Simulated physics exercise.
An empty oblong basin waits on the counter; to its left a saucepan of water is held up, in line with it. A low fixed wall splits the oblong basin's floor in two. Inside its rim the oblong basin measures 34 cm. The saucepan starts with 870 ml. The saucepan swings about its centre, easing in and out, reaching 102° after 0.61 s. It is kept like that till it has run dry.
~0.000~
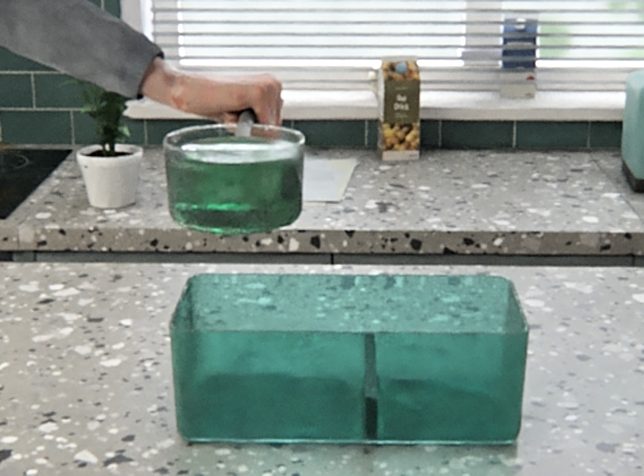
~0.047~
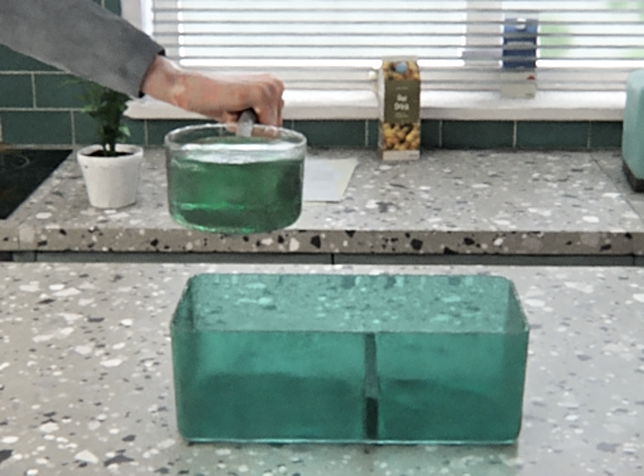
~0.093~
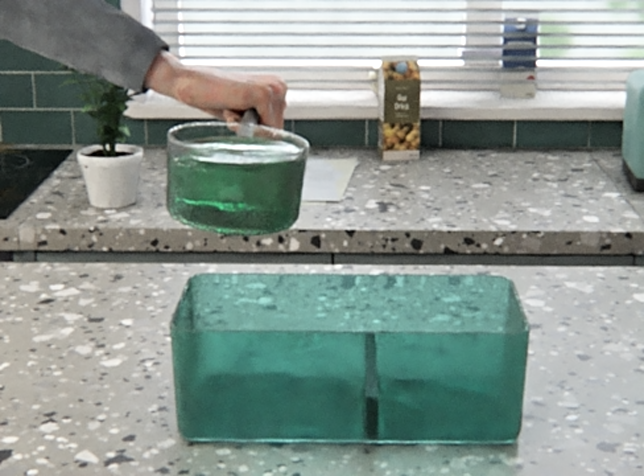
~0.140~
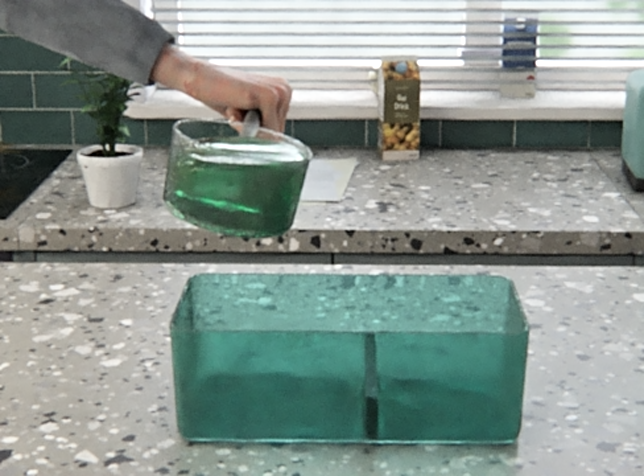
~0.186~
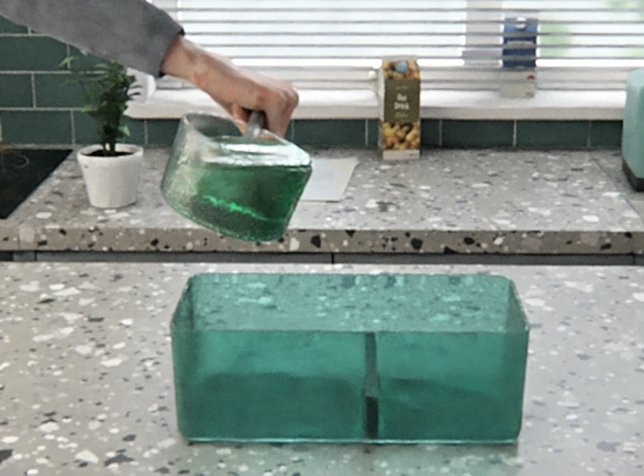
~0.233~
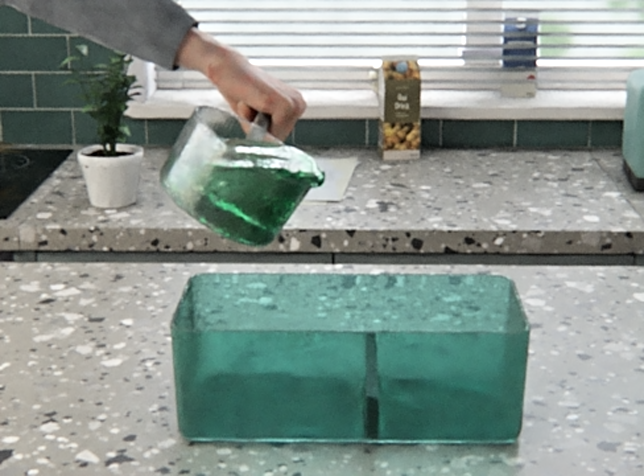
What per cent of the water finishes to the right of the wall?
Roughly 39 per cent is past the wall.
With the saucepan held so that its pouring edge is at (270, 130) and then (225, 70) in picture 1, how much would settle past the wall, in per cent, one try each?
In turn about 10 and 10 per cent.
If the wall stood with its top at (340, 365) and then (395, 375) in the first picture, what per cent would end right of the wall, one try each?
First 75, then 20 per cent.
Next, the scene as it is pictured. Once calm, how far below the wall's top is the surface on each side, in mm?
Some 28 mm on the left and 32 mm on the right.
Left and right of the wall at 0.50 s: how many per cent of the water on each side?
Left about 10, right about 18.
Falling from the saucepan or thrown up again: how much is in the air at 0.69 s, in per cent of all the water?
About 7 per cent.
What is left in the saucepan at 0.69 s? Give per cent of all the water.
About 8 per cent.
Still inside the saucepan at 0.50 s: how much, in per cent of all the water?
About 34 per cent.
Then, 0.50 s in, the tilt is 93° and 34 per cent is still to pour, 10 is left of the wall and 18 right of it.
Then, 0.69 s in, the tilt is 102° and 8 per cent is still to pour, 46 is left of the wall and 39 right of it.
Then, 0.89 s in, the tilt is 102° and 1 per cent is still to pour, 56 is left of the wall and 38 right of it.
Then, 1.11 s in, the tilt is 102° and 0 per cent is still to pour, 59 is left of the wall and 39 right of it.
Finally, 59 per cent lies left of the wall, 39 right of it and 2 outside.
